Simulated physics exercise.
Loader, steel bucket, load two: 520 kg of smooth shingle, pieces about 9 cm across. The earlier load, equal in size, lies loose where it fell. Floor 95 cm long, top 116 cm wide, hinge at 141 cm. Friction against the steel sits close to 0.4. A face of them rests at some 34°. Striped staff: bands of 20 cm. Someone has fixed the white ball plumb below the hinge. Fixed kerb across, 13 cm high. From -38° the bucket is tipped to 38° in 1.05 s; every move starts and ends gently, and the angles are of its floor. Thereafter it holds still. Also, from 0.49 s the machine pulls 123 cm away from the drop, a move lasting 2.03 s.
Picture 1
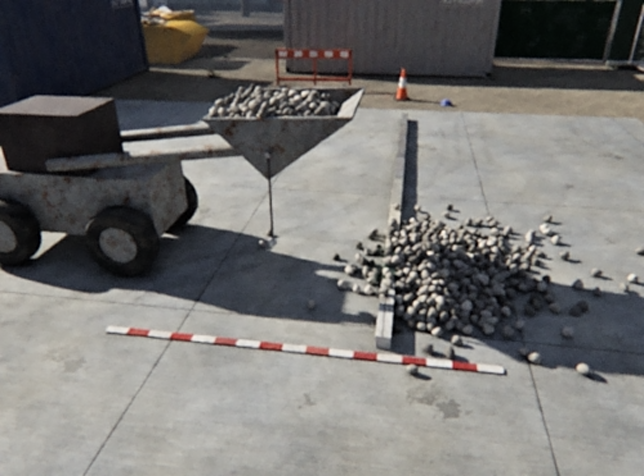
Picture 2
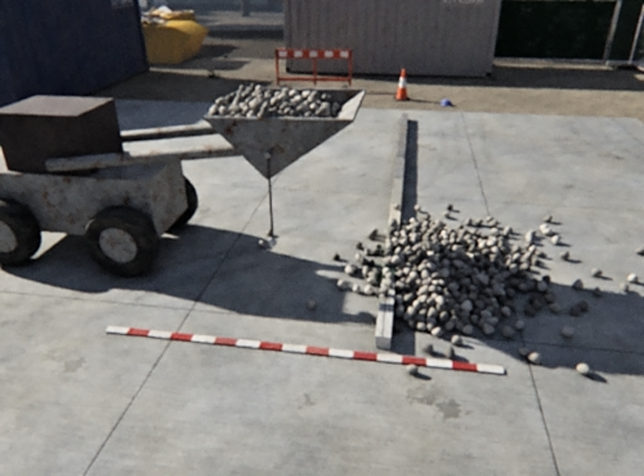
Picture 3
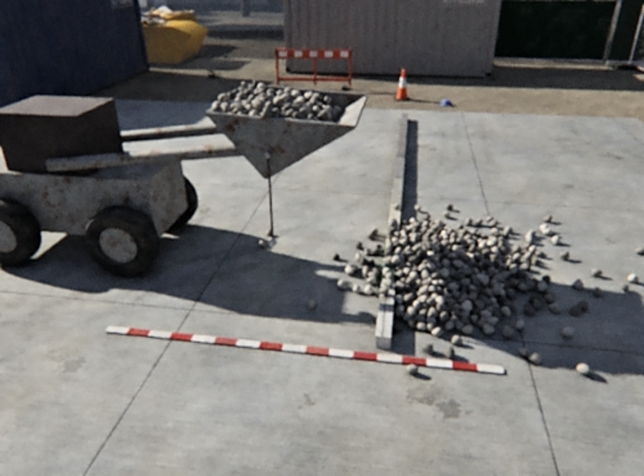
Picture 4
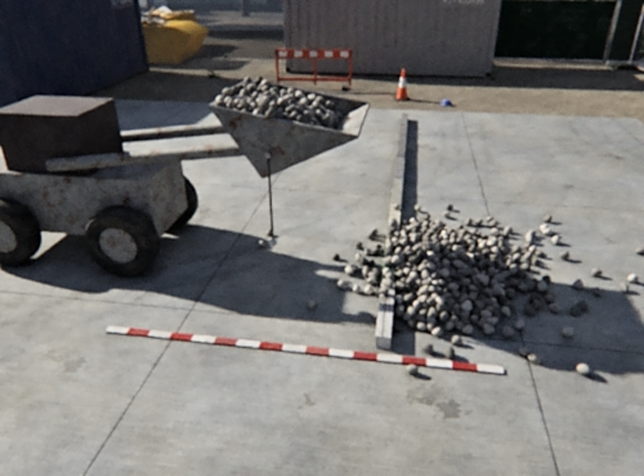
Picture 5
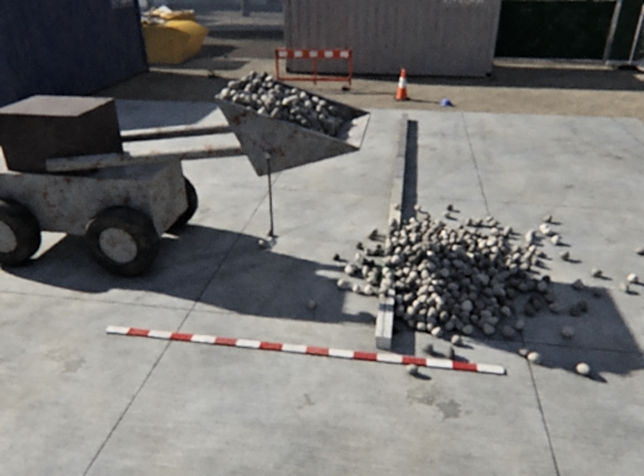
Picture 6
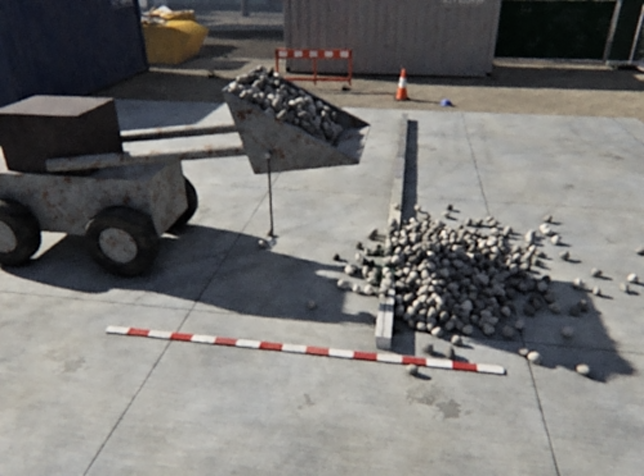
A loader's raised steel bucket, full of grey stones, slowly tilted its front edge downward to the right, while the machine and the loose stone pile lying across the kerb stayed still.
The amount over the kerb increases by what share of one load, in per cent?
By about 3 per cent of a load.
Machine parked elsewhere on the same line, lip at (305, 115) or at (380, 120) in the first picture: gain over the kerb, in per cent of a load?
The first would add some 0 per cent and the second some 10 per cent.
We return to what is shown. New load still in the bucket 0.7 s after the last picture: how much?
It holds some 40 per cent.
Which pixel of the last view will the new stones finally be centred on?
The centre sits about (343, 256).
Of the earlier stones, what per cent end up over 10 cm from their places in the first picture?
The answer is about 0 per cent.
Then, 0.4 s after the last picture the floor is at 26°; in per cent of one load, 99 in the bucket, 8 on this side of the kerb, 93 over the kerb; the foremost stones are at (609, 270).
Then, 0.7 s after the last picture the floor is at 38°; in per cent of one load, 38 in the bucket, 69 on this side of the kerb, 93 over the kerb; the foremost stones are at (609, 270).
Then, 2.5 s after the last picture the floor is at 38°; in per cent of one load, 0 in the bucket, 104 on this side of the kerb, 97 over the kerb; the foremost stones are at (609, 270).
Then, 5.3 s after the last picture the floor is at 38°; in per cent of one load, 0 in the bucket, 104 on this side of the kerb, 97 over the kerb; the foremost stones are at (609, 270). Net gain over the kerb, 3.
